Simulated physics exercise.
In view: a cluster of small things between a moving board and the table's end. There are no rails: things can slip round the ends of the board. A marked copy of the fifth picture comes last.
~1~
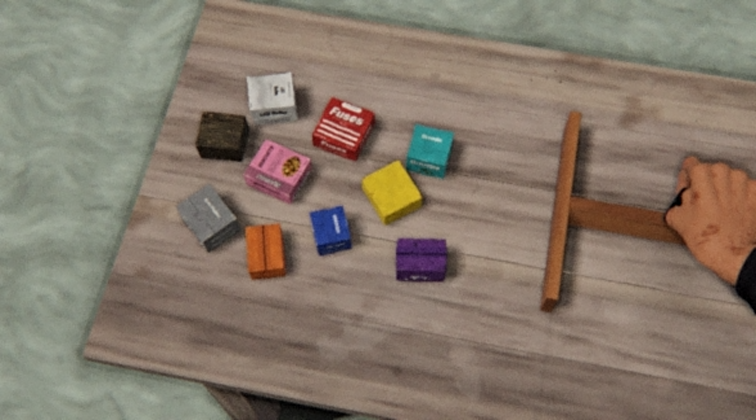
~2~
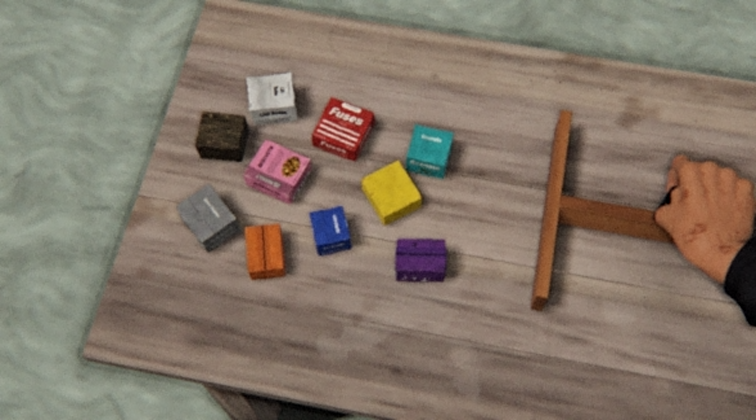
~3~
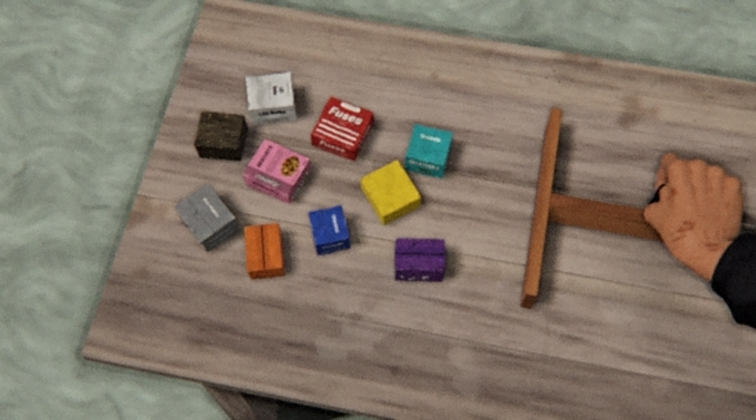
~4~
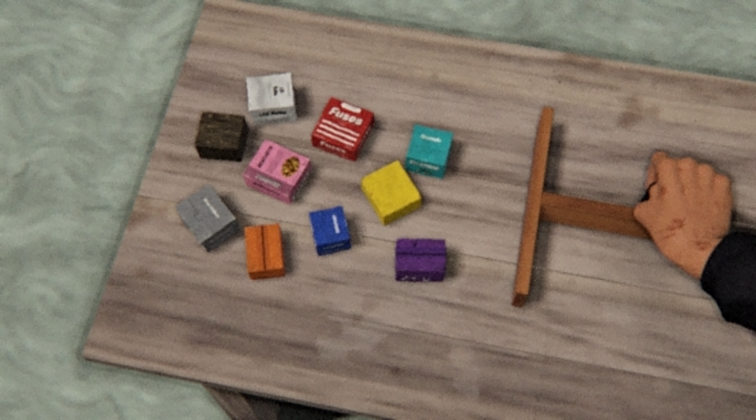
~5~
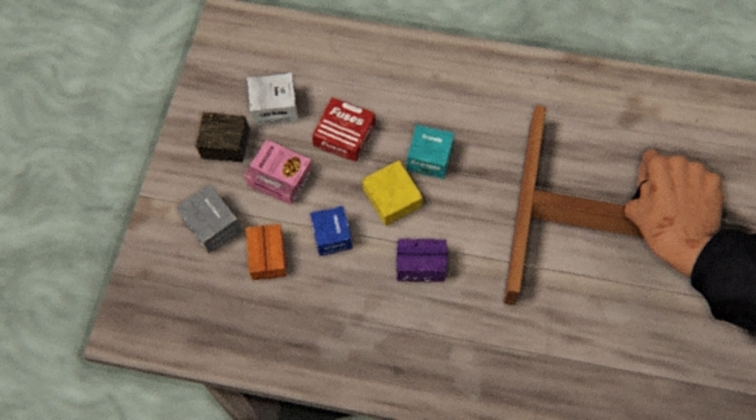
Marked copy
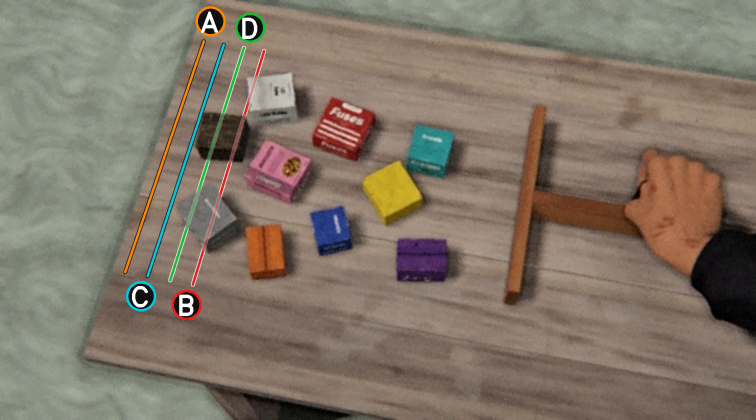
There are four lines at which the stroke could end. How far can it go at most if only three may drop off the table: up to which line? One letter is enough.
B.
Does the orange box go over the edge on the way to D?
No.
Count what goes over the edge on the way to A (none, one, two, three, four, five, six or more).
In all, six or more.
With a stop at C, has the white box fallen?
By then, yes.
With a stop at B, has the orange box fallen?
No.
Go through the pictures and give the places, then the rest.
In the first frame, blue box (331, 231); turquoise packet (429, 152); white box (273, 99).
In the second frame, board (555, 199); red box (343, 129).
In the third frame, board (545, 197); purple box (420, 260).
In the fourth frame, board (536, 196); yellow block (391, 193).
In the fifth frame, board (528, 194); black block (224, 138); blue box (331, 231); turquoise packet (430, 152).
On the marked copy, A at (167, 150); B at (231, 161); C at (188, 153); D at (209, 157).
Following B. Soon after the start, board (419, 175); purple box (374, 251); turquoise packet (400, 147).
Later, board (312, 157); black block (199, 131); white box (219, 87).
In the end, board (229, 143); grey packet over the edge; white box over the edge; three fallen.
As for the rest, A drops nine; C drops six; D drops six.
